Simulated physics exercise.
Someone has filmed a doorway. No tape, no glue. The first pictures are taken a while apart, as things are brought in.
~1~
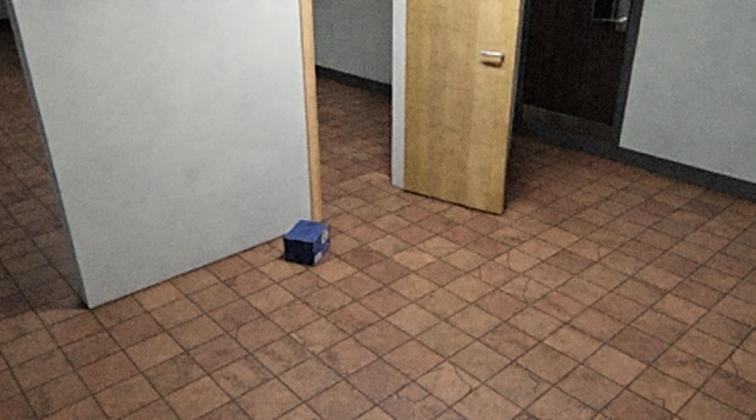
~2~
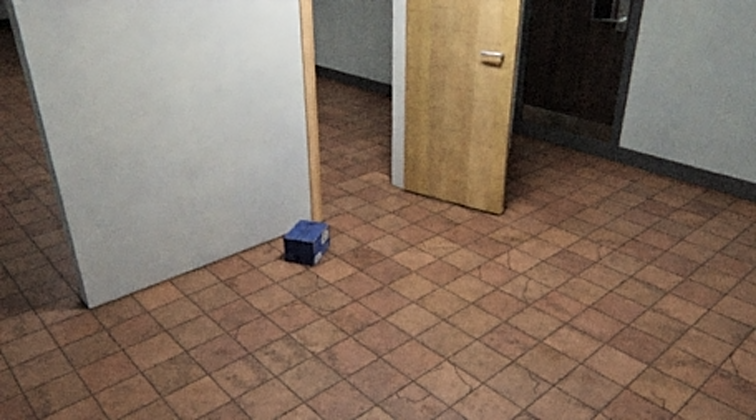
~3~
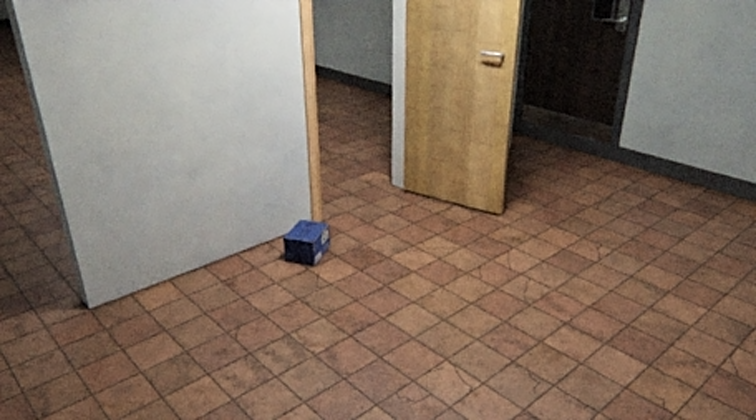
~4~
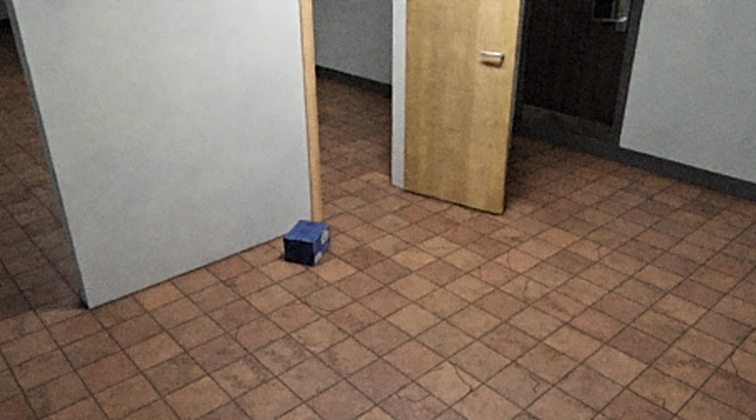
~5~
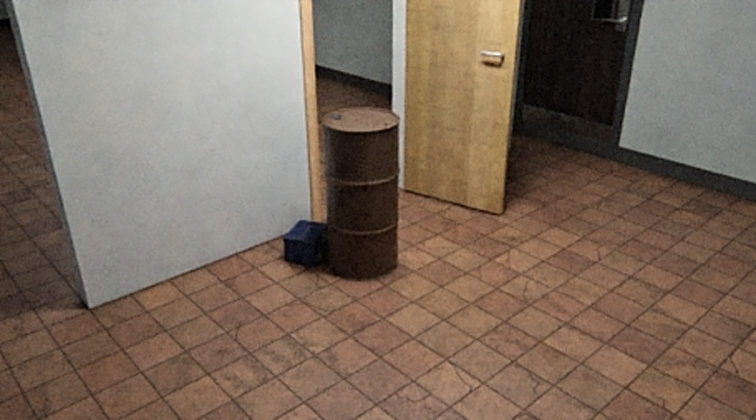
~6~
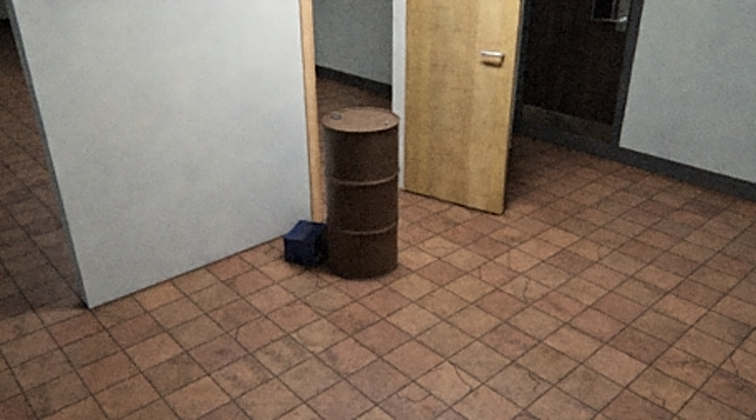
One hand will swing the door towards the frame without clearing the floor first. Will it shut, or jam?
In the end the door shuts.
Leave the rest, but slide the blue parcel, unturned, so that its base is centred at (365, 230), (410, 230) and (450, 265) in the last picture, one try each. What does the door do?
In the first case it stops short; in the second case it stops short; in the third case it shuts.
Then, 0.70 s past the last view, door at 83°.
Then, 1.30 s past the last view, door at 51°.
Then, 1.90 s past the last view, door at 18°.
Finally, door at 0°; both still in place. Final places as the last picture's camera would see them, brown drum near (362, 194).
